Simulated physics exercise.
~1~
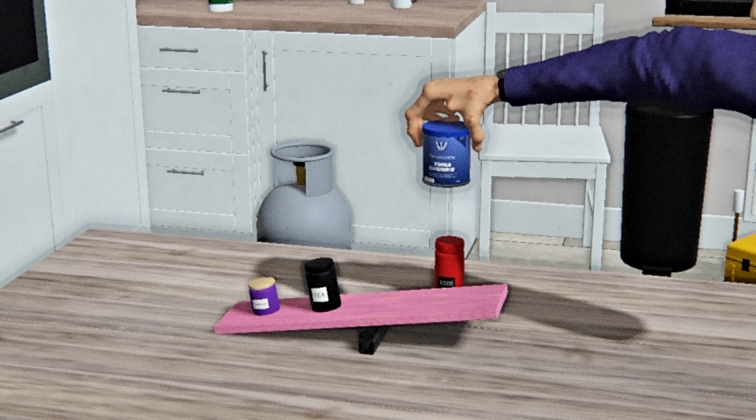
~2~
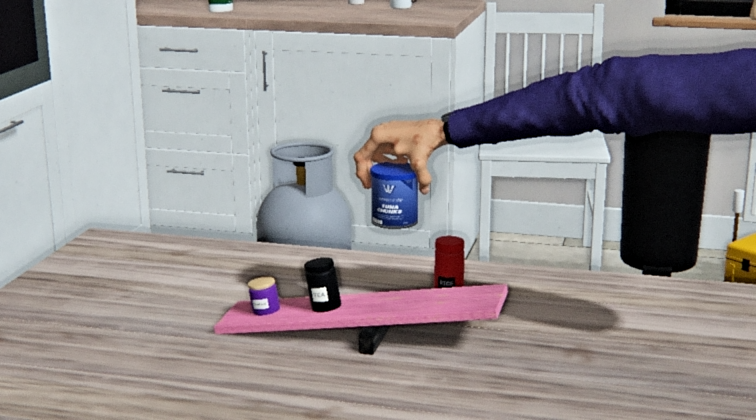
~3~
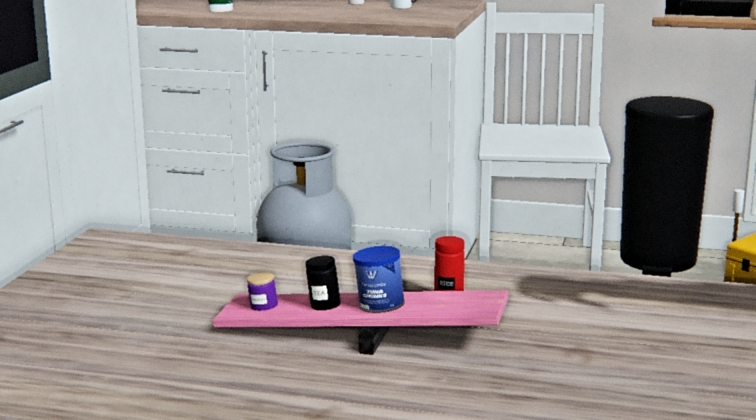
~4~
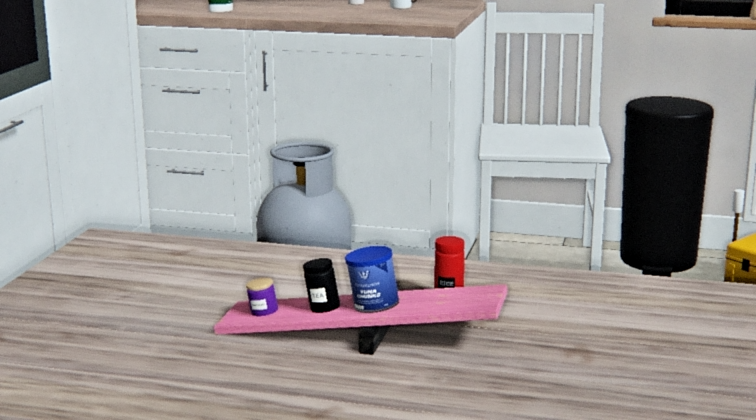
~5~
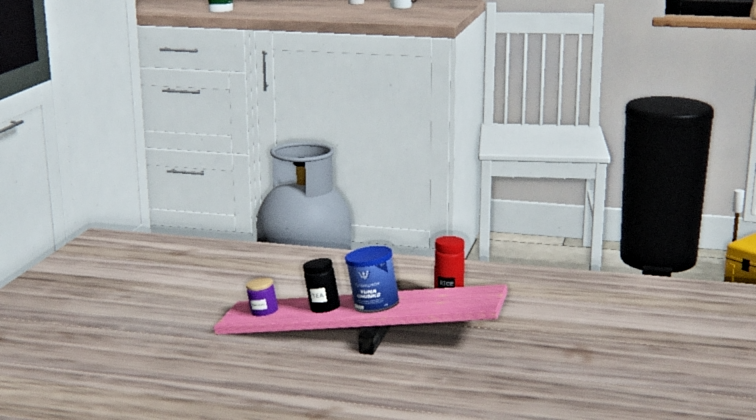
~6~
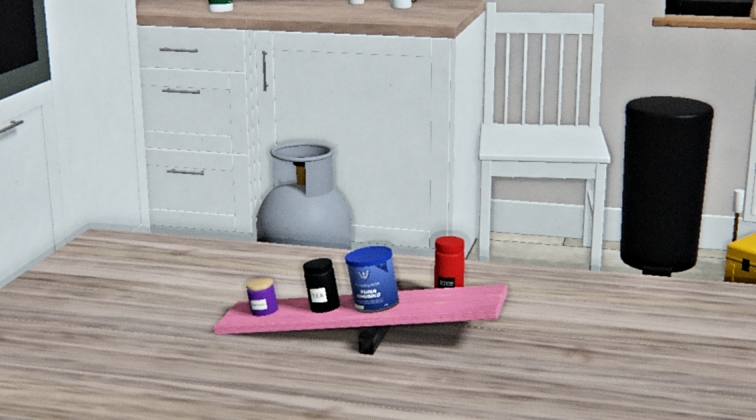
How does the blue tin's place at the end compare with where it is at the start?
At the start the blue tin is held in the air by a hand above the right part of the plank. At the end it rests on the pink plank, lower and further left, between the black shaker and the red shaker.
On a table, a hand lowers a blue tin onto a plank that ends tilted left.
